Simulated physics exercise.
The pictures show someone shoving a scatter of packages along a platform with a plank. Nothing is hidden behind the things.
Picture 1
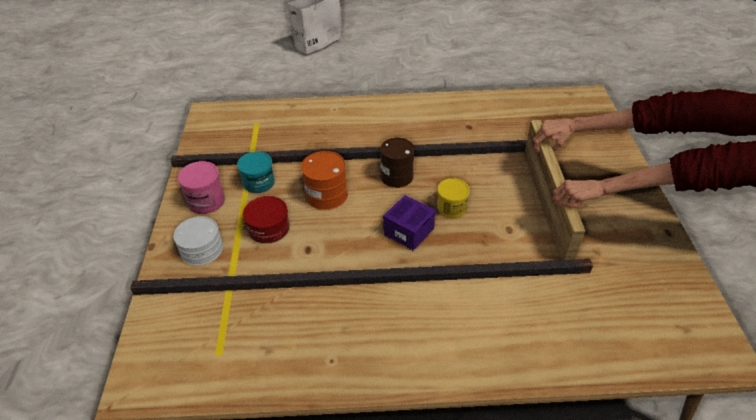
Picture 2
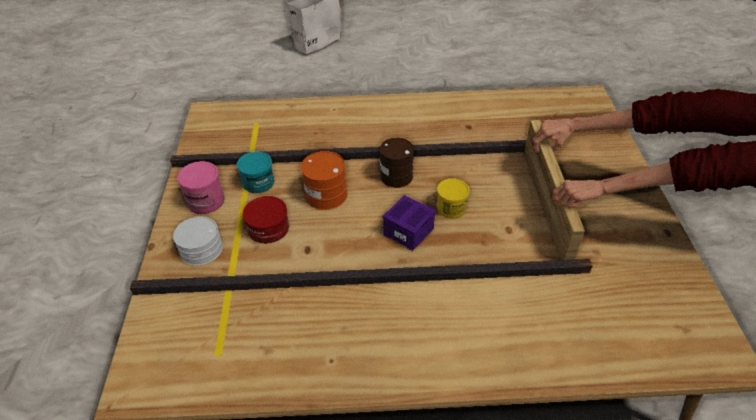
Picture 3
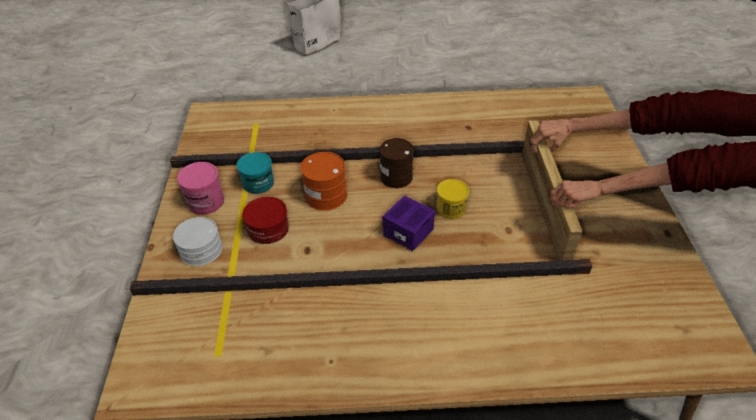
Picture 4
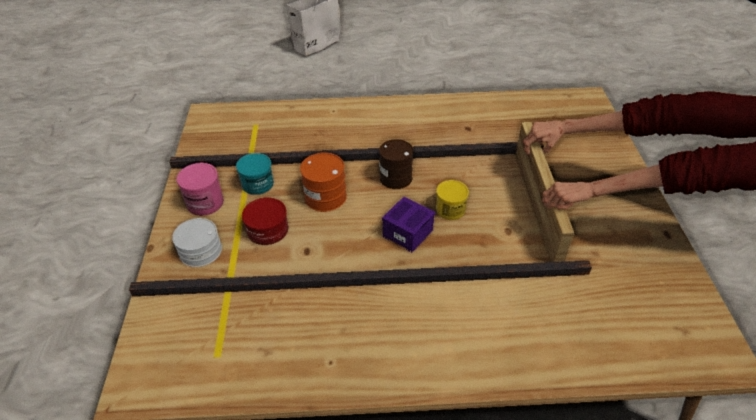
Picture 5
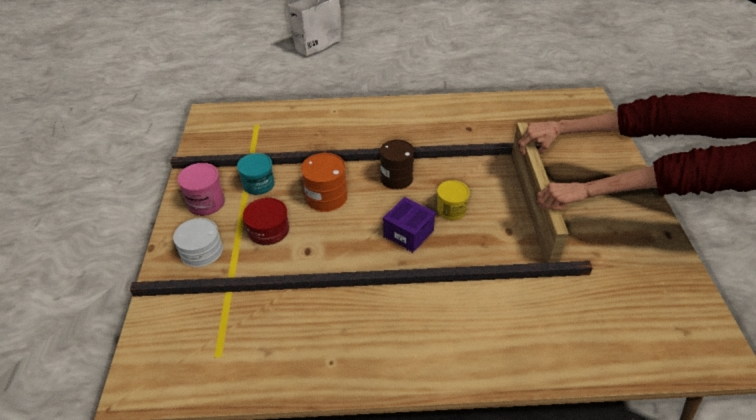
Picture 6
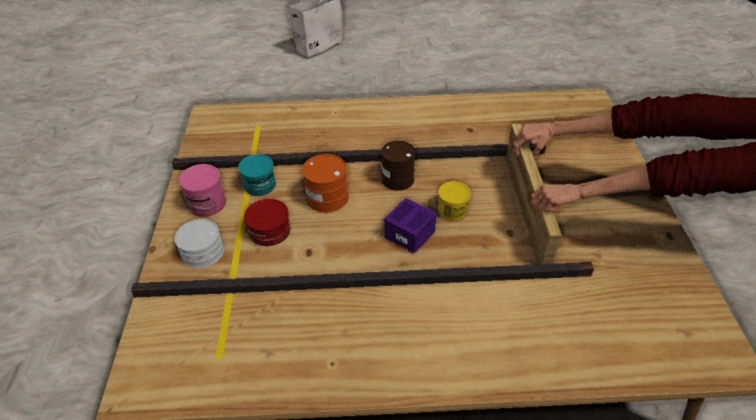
Hands in dark red sleeves sliding a wooden plank slightly left along a table, the scattered colourful containers ahead staying still.
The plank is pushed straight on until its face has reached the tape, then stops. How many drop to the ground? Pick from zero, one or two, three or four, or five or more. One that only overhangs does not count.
The number that fall off is zero.
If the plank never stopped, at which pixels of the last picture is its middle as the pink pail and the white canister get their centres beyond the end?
At (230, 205) for the pink pail; at (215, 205) for the white canister.
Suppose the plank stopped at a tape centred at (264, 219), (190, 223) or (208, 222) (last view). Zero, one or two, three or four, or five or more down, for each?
Taking them in turn, none; three or four; either one or two.
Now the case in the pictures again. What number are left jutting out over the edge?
It comes to 1.
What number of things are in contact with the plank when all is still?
The number is 4.
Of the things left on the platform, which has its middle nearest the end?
The pink pail.
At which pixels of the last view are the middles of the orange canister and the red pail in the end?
The orange canister stops around (221, 189); the red pail around (187, 221).
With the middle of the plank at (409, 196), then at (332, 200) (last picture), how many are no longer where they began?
First 3, then 4.
Soon after, none off yet; pink pail at rest near (203, 191); white canister at rest near (200, 243); turquoise pail at rest near (258, 175).
In the end, the number that fall off is zero.
